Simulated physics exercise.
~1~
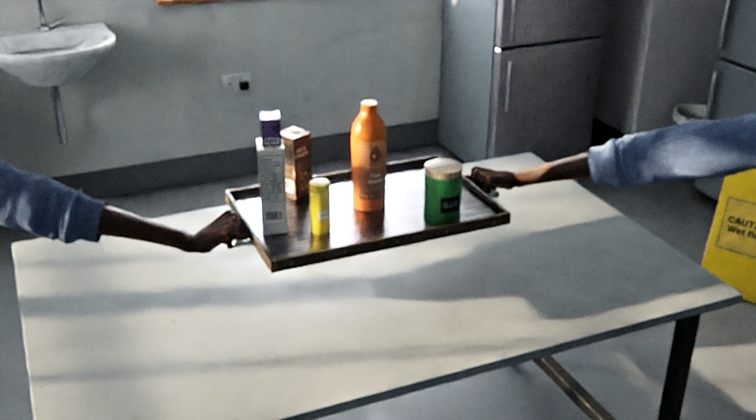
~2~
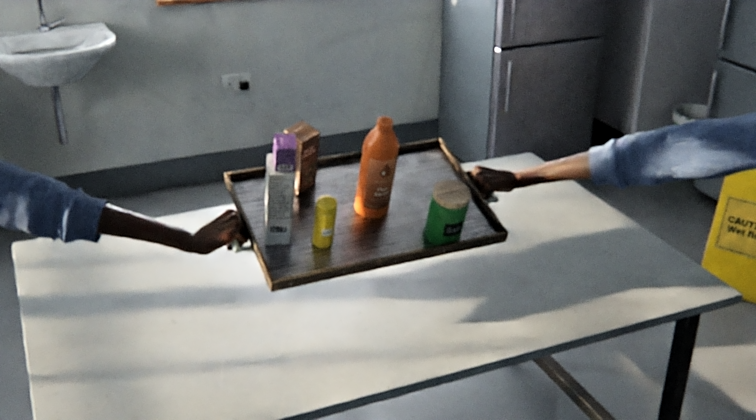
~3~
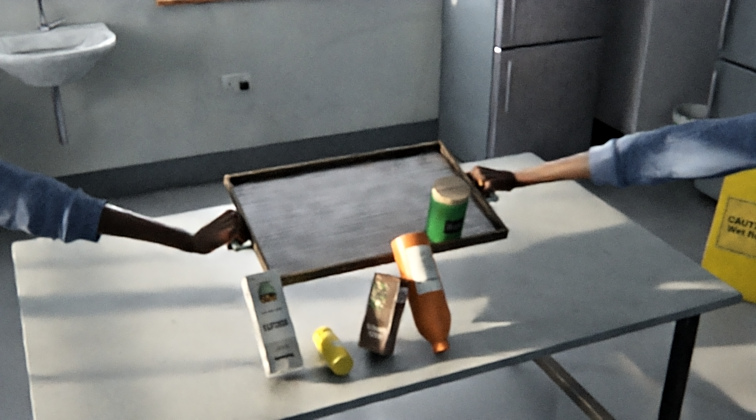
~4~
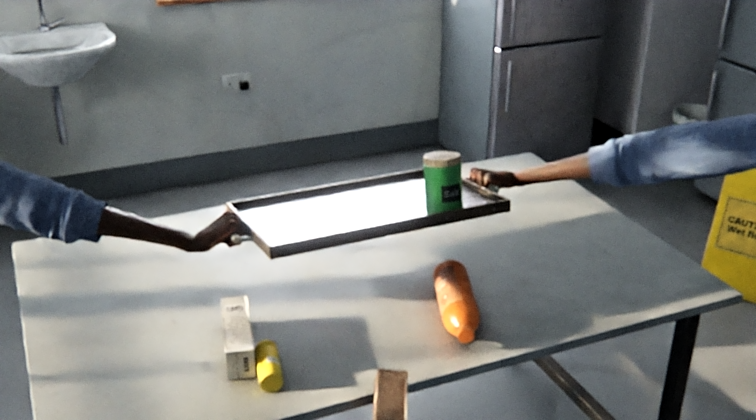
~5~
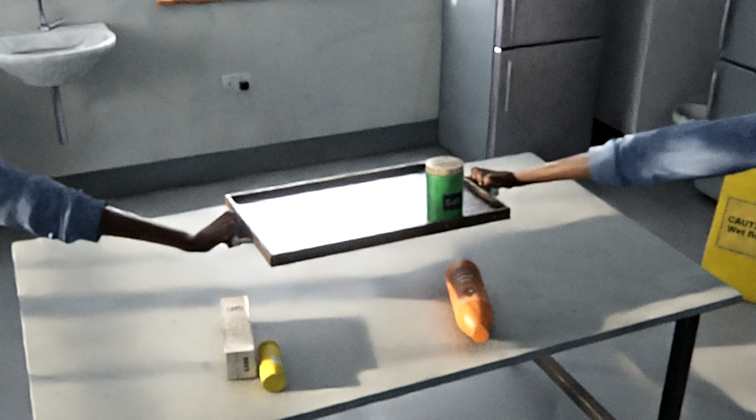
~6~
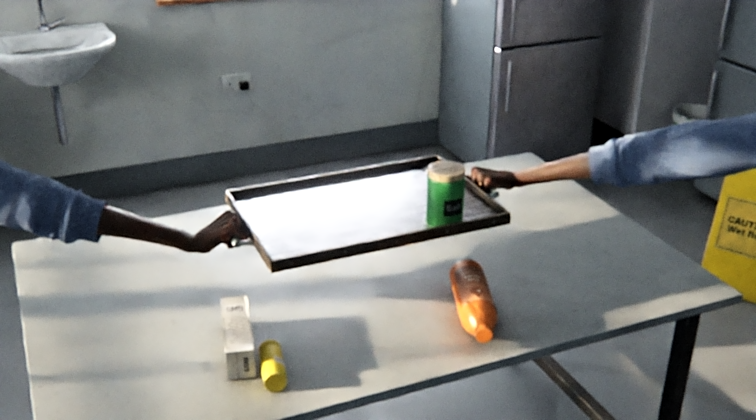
Above a table, two hands tip a tray until everything but the green jar falls off.
